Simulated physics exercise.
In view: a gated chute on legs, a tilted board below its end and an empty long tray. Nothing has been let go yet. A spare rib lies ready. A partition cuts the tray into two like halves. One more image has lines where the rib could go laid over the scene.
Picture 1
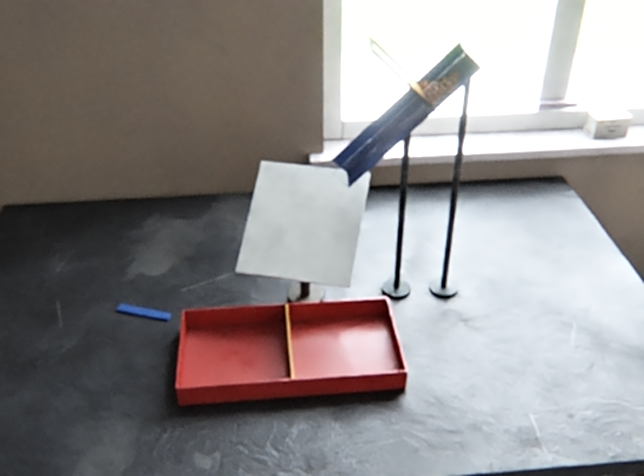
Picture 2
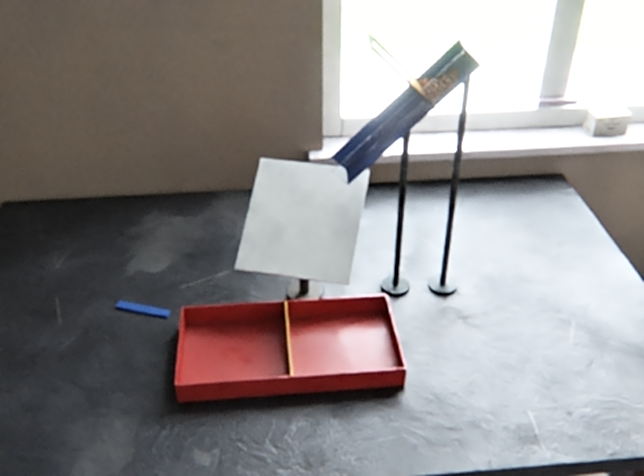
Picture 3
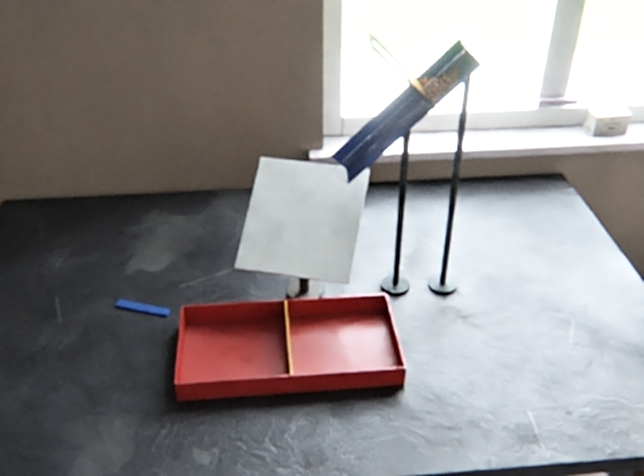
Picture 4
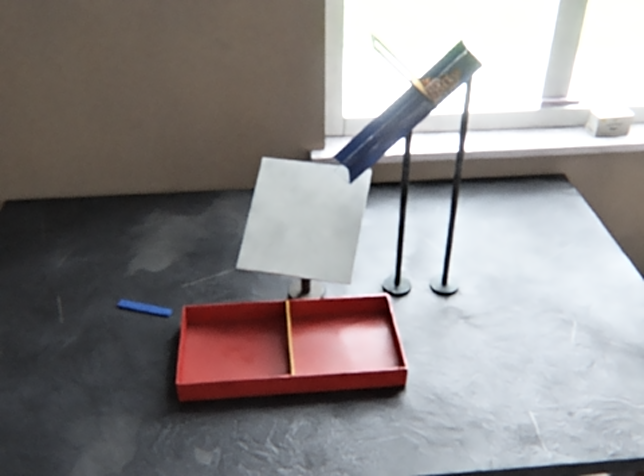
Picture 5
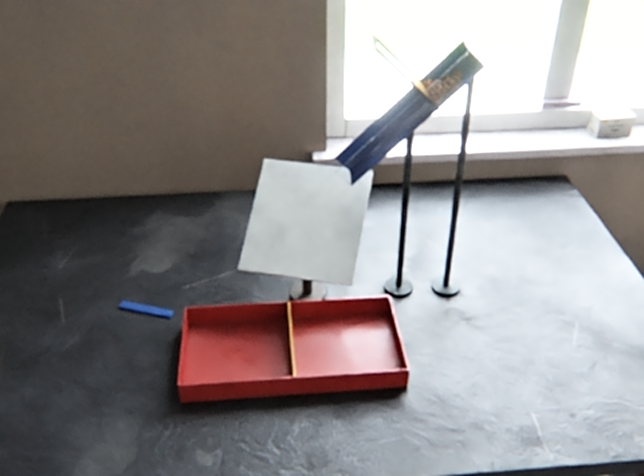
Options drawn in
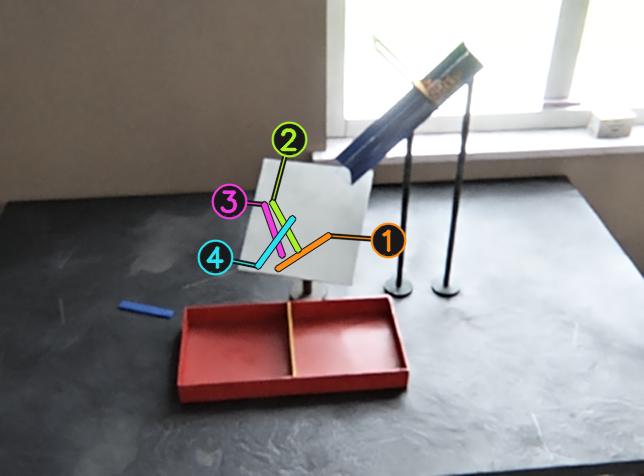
Nothing moves except the view itself, which shifts very slightly, as if the camera were barely unsteady, while every object keeps its place. The scene is a dark, scuffed tabletop by a bright window, seen from the front and a little above. A blue chute with a yellowish band slopes down leftward on two thin black legs to a tilted white board, behind a red tray with a tan divider, a blue strip lying at left.
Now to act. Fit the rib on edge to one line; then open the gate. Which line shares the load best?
I would pick line 3.
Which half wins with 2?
Right.
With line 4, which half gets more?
More lands on the left.
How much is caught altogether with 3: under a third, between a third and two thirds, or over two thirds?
It is over two thirds.
On the marked copy, line 1 from (328, 235) to (278, 268); line 2 from (272, 202) to (298, 249); line 3 from (264, 204) to (282, 255); line 4 from (292, 218) to (258, 266).
With 1, of what is caught, nearly all in the left half, a stray few in the right.
With 2, of what is caught, a small part in the left half, most in the right.
With 3, of what is caught, about half in the left half, about half in the right.
With 4, of what is caught, nearly all in the left half, a stray few in the right.
